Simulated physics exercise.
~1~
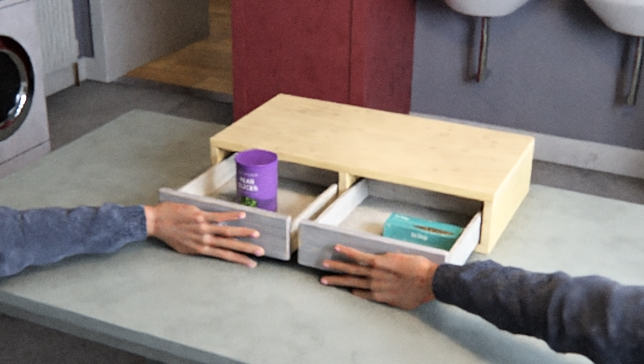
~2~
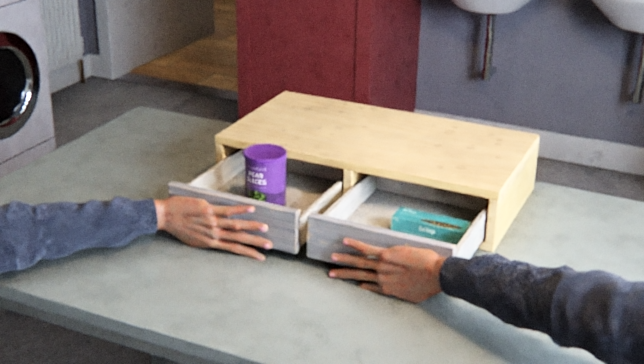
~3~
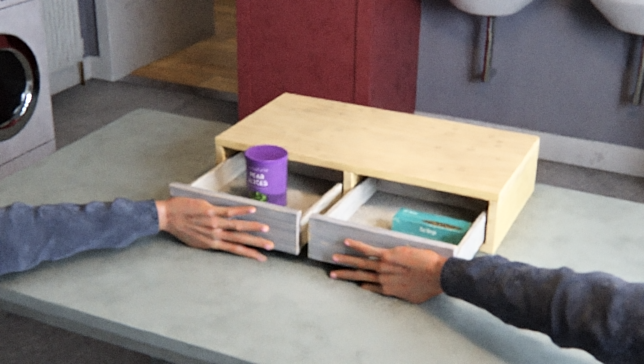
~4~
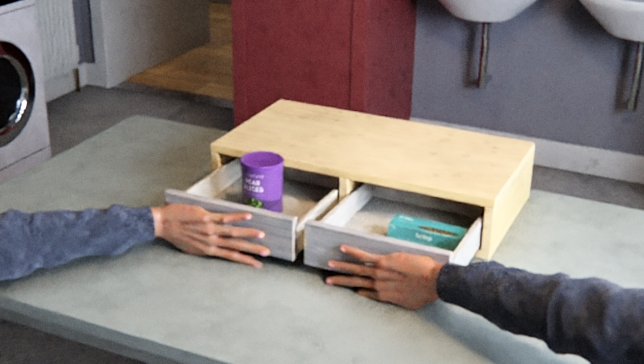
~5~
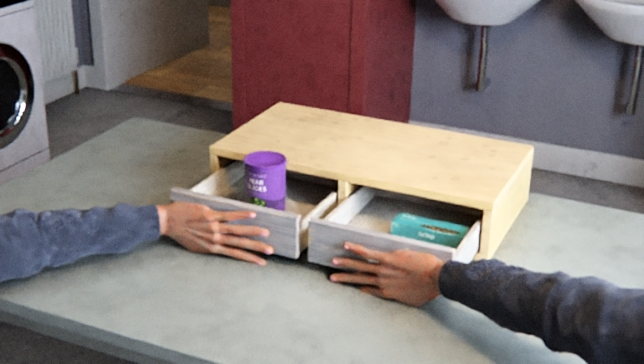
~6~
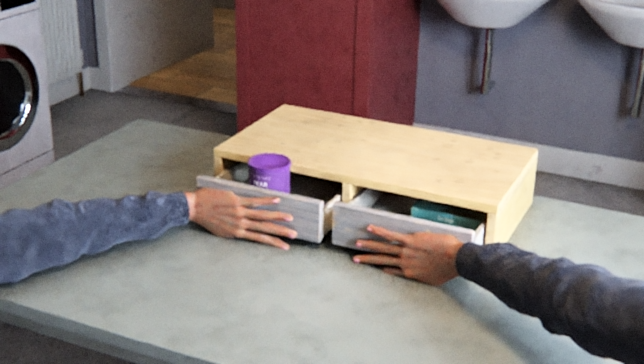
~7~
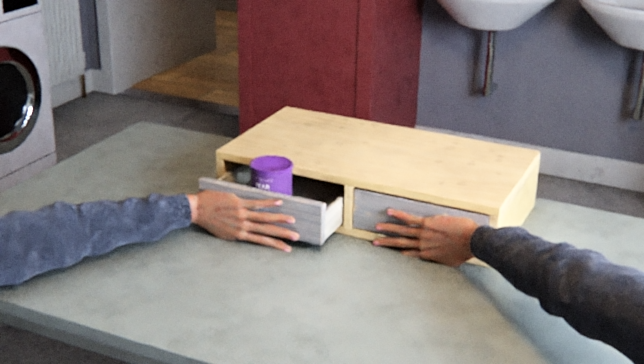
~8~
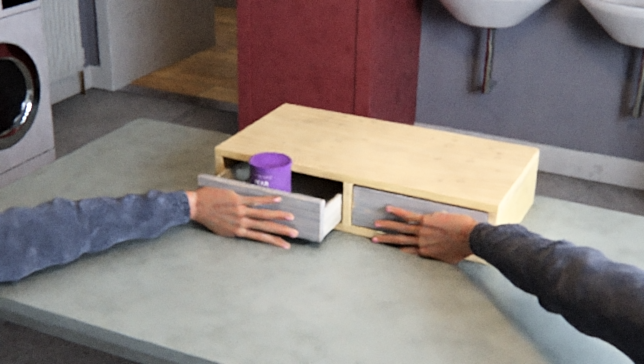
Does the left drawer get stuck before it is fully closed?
Yes, the left drawer goes partway in and then stays partly open, while the right drawer closes all the way.
